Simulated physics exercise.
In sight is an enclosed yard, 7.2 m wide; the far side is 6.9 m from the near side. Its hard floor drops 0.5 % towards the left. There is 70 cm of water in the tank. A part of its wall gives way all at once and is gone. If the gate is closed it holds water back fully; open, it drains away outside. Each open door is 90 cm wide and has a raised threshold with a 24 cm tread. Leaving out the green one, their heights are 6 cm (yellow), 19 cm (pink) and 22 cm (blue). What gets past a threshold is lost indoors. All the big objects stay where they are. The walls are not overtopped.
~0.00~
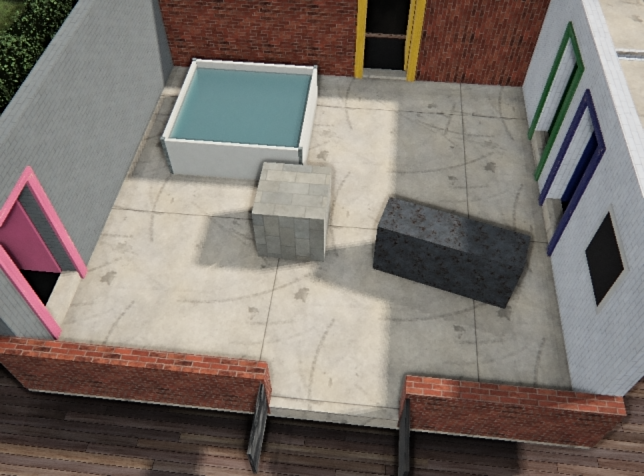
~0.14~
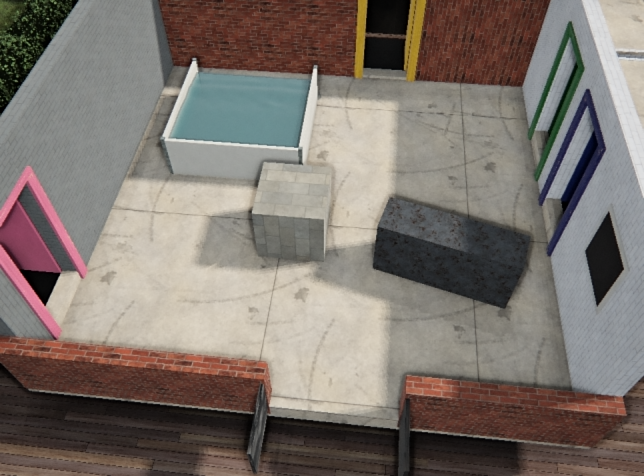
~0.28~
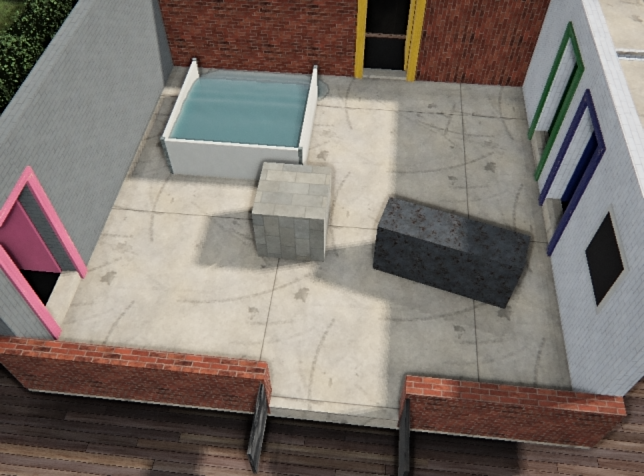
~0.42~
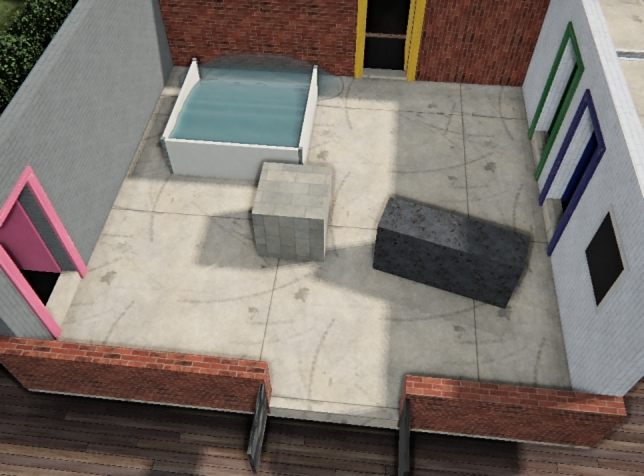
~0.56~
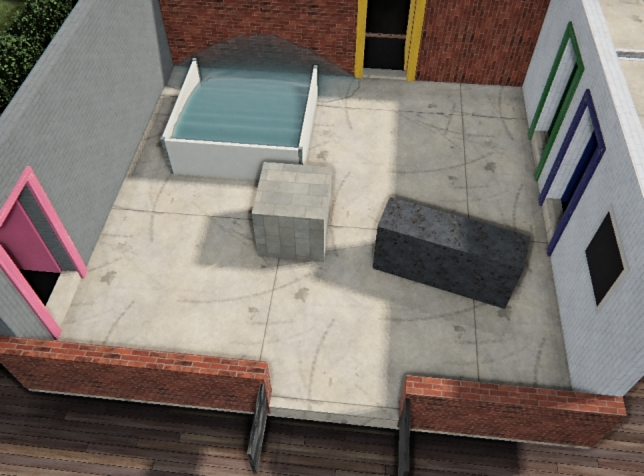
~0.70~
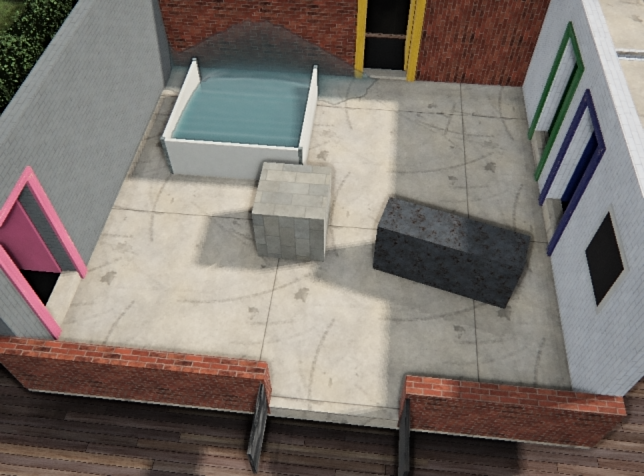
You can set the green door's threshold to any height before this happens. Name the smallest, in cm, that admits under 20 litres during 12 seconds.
Close to 12 cm is just enough.
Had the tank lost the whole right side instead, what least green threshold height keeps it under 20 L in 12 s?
Then roughly 28 cm.
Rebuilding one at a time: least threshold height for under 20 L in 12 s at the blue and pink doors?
About 6.0 cm at blue and 7.5 cm at pink.
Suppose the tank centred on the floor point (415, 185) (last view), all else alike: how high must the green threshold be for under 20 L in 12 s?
About 8.5 cm.
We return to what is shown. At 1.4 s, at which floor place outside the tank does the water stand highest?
Near (174, 67).
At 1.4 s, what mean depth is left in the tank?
Some 38 cm.
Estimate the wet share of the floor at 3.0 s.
Some 45 per cent of it.
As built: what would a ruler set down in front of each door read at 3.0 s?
In cm: Green 18, yellow 10, pink 9, blue 6.
After 1.4 s water covers 15 % of the floor, deepest (64 cm) near (174, 67); it has not reached the green door.
After 3.0 s water covers 45 % of the floor, deepest (32 cm) near (174, 67); 18 cm at the green door, 0 litres in over its 24 cm threshold.
After 12.0 s water covers 95 % of the floor, deepest (12 cm) near (172, 72); 4 cm at the green door, 0 litres in over its 24 cm threshold.
At the green door as built, the water arrived by 2.3 s and peaked near 20 cm at 2.6 s.
With a threshold of 11 cm, 26 litres would have come in within the 12 s; with 14.5 cm, 9 litres. So under 20 litres takes about 12 cm.
